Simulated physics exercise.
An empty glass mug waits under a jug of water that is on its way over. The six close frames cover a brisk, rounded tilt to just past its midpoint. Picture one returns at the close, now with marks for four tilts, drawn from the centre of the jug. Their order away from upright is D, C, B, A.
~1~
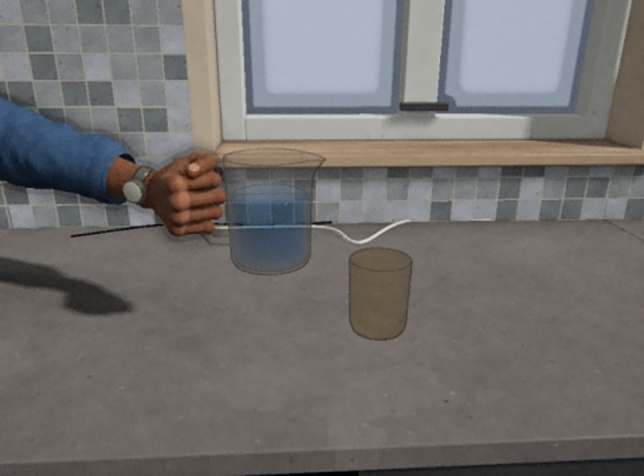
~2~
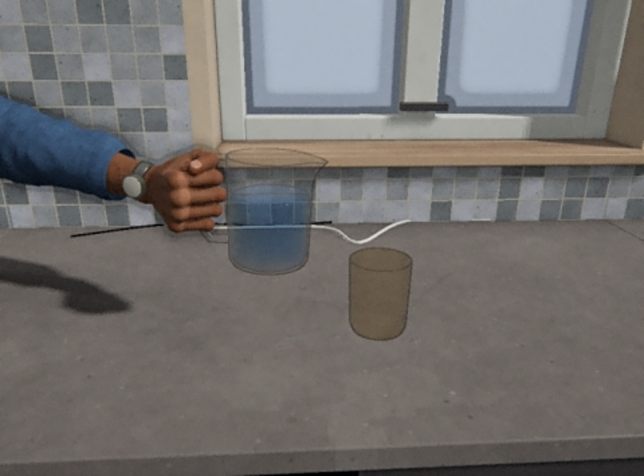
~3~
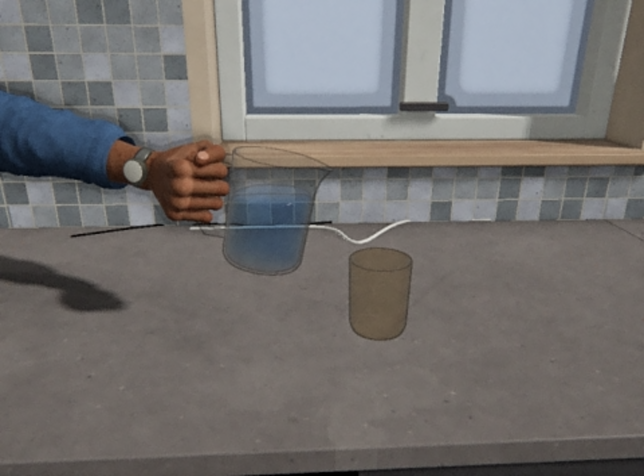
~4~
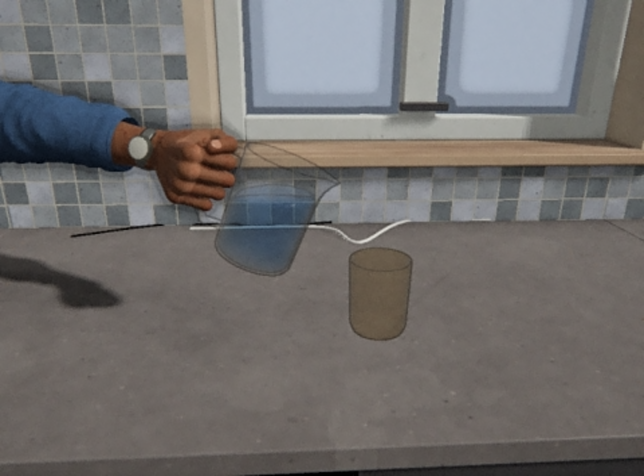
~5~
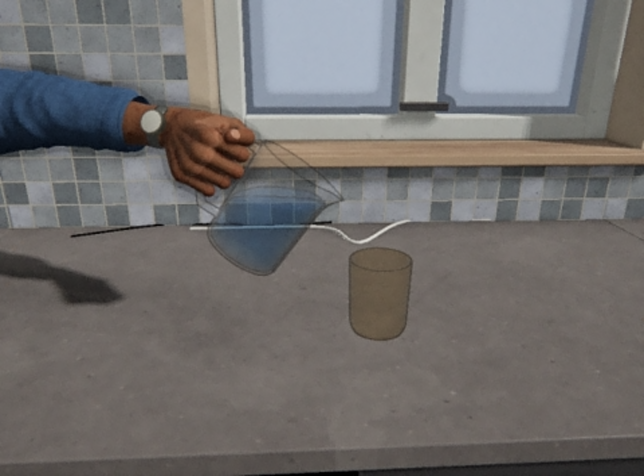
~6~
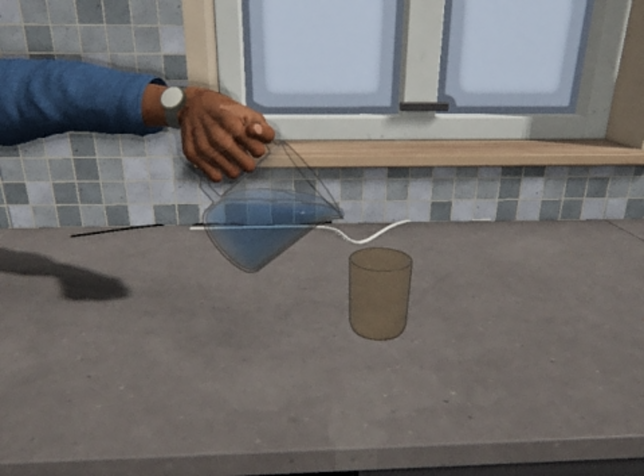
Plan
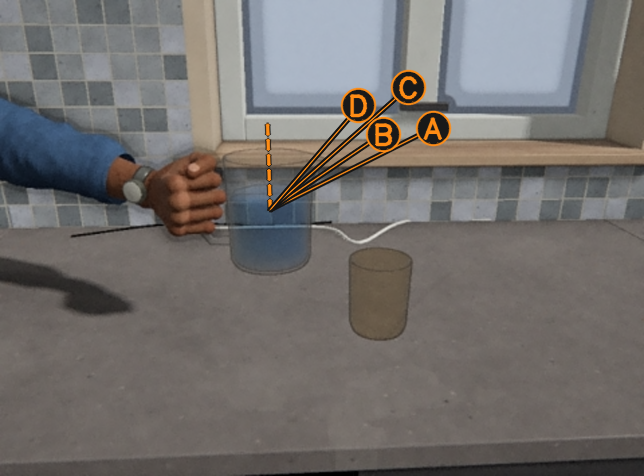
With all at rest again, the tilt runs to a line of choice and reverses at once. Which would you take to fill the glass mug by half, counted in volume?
The answer is mark A.
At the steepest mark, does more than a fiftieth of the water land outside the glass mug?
No, it does not.
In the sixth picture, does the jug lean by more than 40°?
Yes, it does.
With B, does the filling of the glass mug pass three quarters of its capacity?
No, less.
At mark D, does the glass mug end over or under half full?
Under half.
On the marked copy, A at (417, 135); B at (368, 143); C at (395, 98); D at (348, 119).
With A, the glass mug ends with about 47 % of what it can hold.
With B, the glass mug ends with about 26 % of what it can hold.
With C, the glass mug ends with about 12 % of what it can hold.
With D, the glass mug ends with about 3 % of what it can hold.
